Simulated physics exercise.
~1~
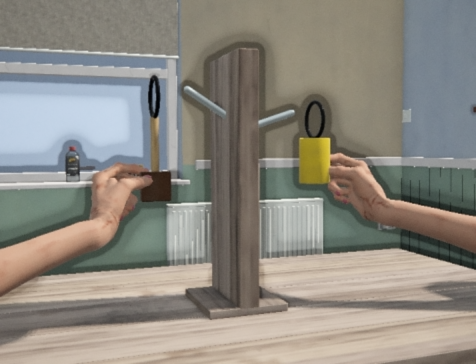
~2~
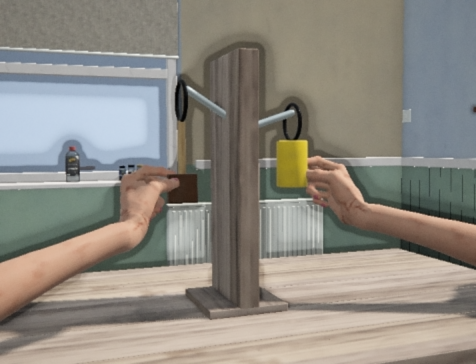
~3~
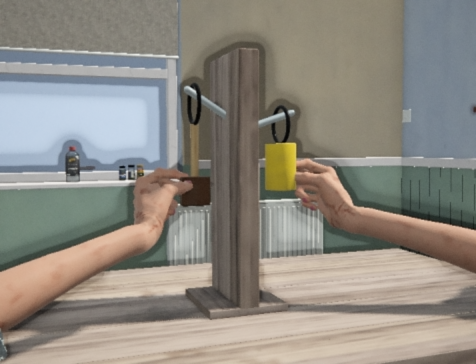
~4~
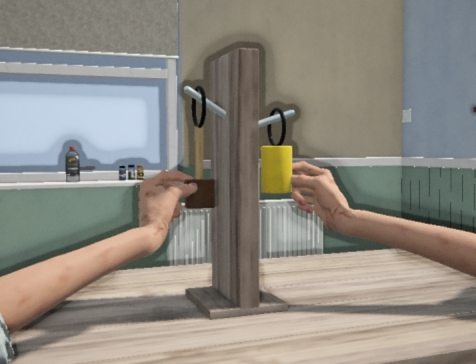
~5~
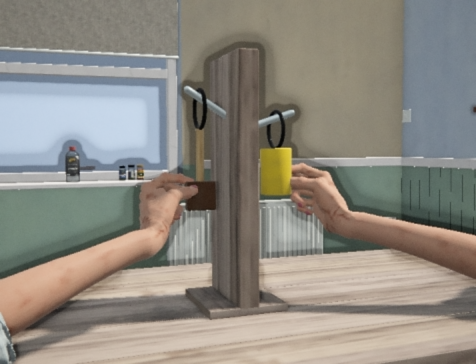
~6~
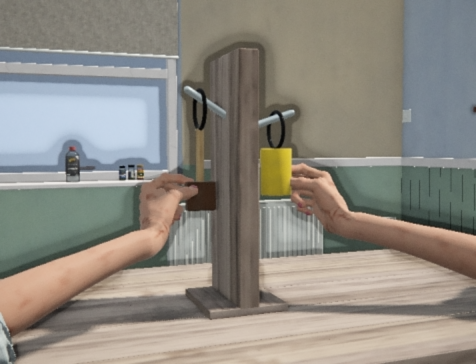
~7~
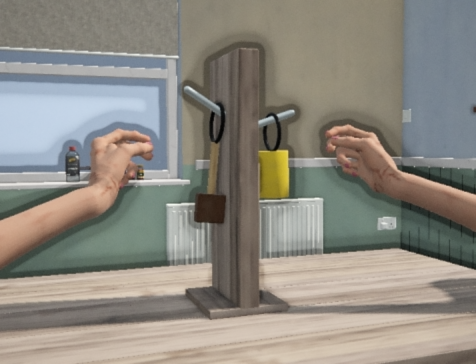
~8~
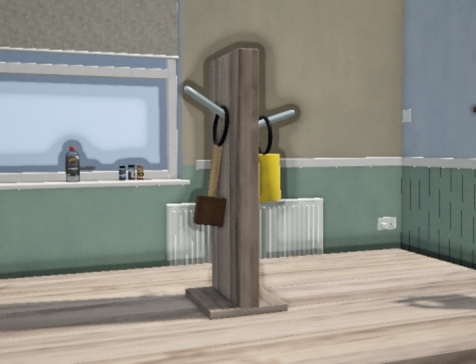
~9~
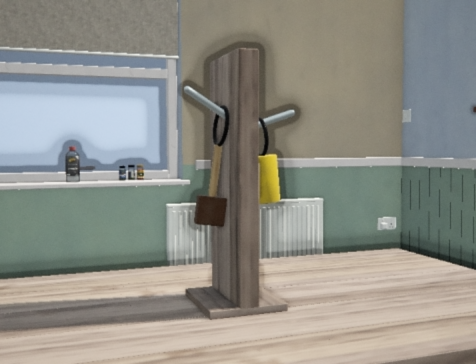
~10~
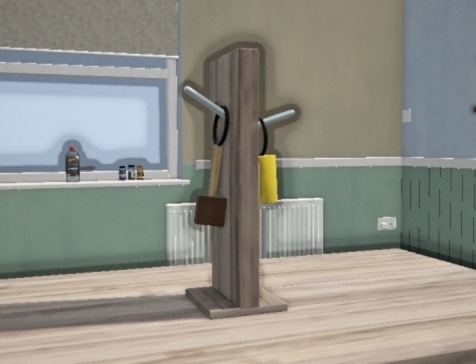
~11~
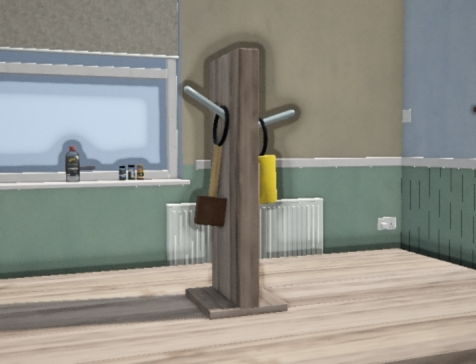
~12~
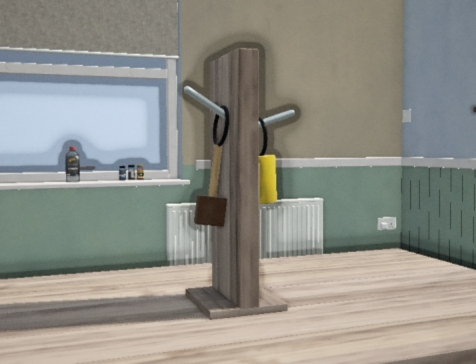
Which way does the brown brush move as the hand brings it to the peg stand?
The brown brush moves to the right, toward the post of the stand.
